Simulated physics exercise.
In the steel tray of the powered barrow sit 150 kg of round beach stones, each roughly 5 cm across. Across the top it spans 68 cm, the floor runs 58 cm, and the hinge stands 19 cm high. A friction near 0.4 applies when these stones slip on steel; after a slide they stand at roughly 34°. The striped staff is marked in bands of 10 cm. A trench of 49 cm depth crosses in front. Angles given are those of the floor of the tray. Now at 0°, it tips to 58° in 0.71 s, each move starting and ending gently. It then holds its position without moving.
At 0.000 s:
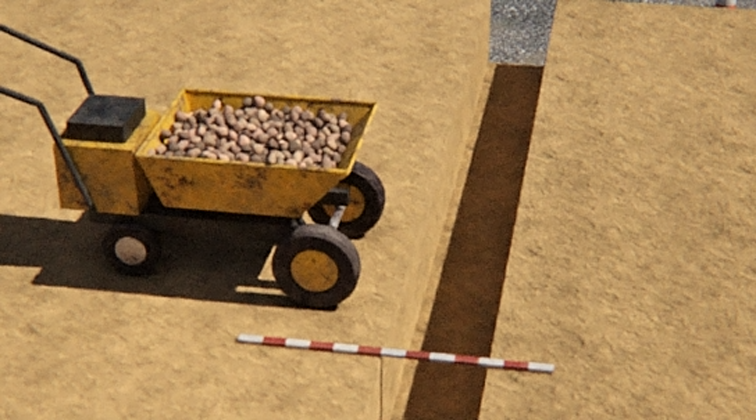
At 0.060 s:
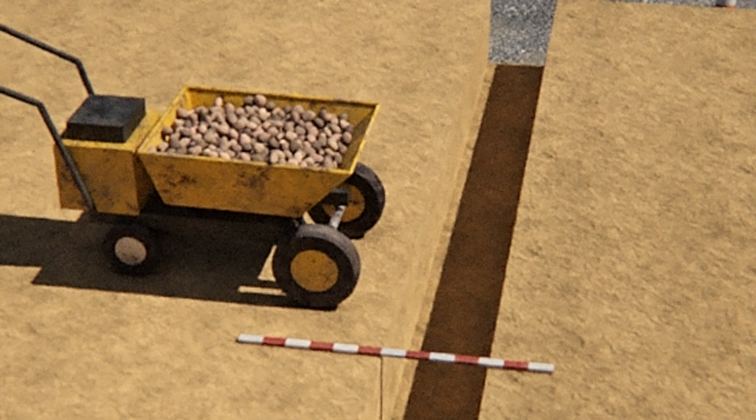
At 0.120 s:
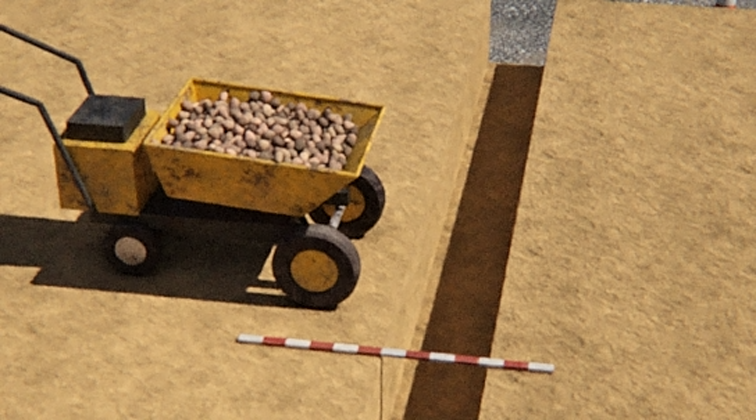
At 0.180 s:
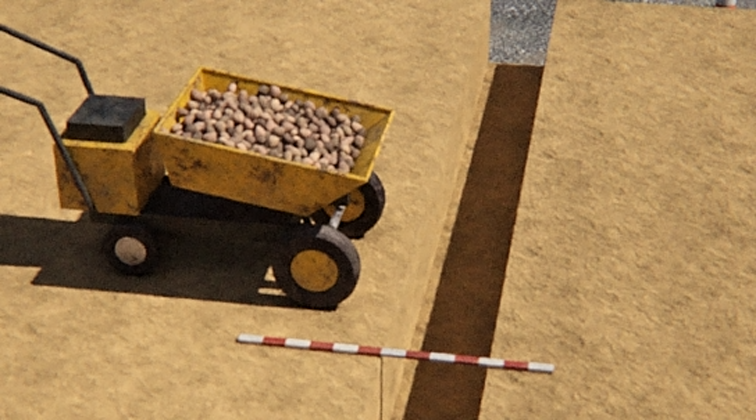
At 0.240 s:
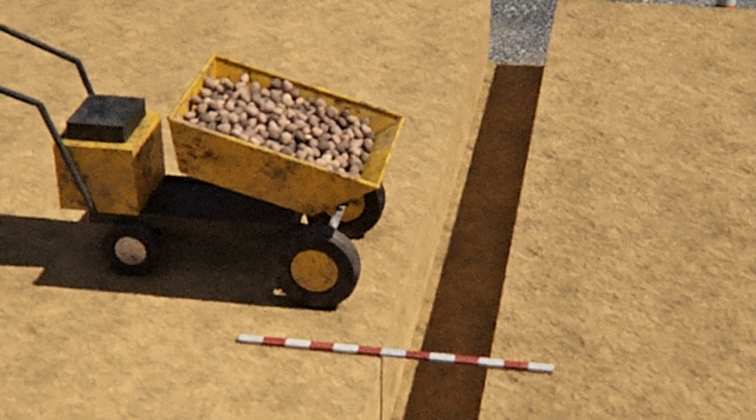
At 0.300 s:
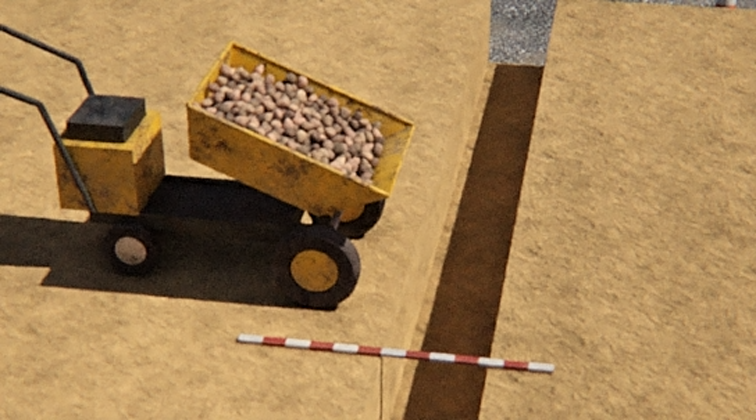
In this clip, a yellow powered barrow loaded with round stones stands still on sandy ground left of a narrow trench, and its tray, level at first, tilts steadily toward the right as its left end rises.
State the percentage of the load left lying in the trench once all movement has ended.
The share left there is about 61 per cent.
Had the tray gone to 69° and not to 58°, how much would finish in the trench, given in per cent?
It would come to about 50 percent.
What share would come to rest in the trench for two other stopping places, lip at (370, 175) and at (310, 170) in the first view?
Close to 45 percent in the first case, 85 percent in the second.
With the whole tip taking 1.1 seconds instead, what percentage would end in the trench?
In that case, around 70%.
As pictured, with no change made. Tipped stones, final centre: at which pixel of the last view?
Middle at around (486, 352), I'd say.
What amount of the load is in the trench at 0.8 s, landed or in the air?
Some 20 per cent of the load by that point.
After 0.5 s the floor is at 49°; 100 % in the tray; the foremost stones are at (411, 210).
After 0.8 s the floor is at 58°; 81 % in the tray, 18 % in the trench; the foremost stones are at (501, 259).
After 1.2 s the floor is at 58°; 34 % in the tray, 29 % in the trench, 37 % past the trench; the foremost stones are at (651, 296).
After 3.1 s the floor is at 58°; 0 % in the tray, 61 % in the trench, 39 % past the trench; the foremost stones are past the picture's edge.
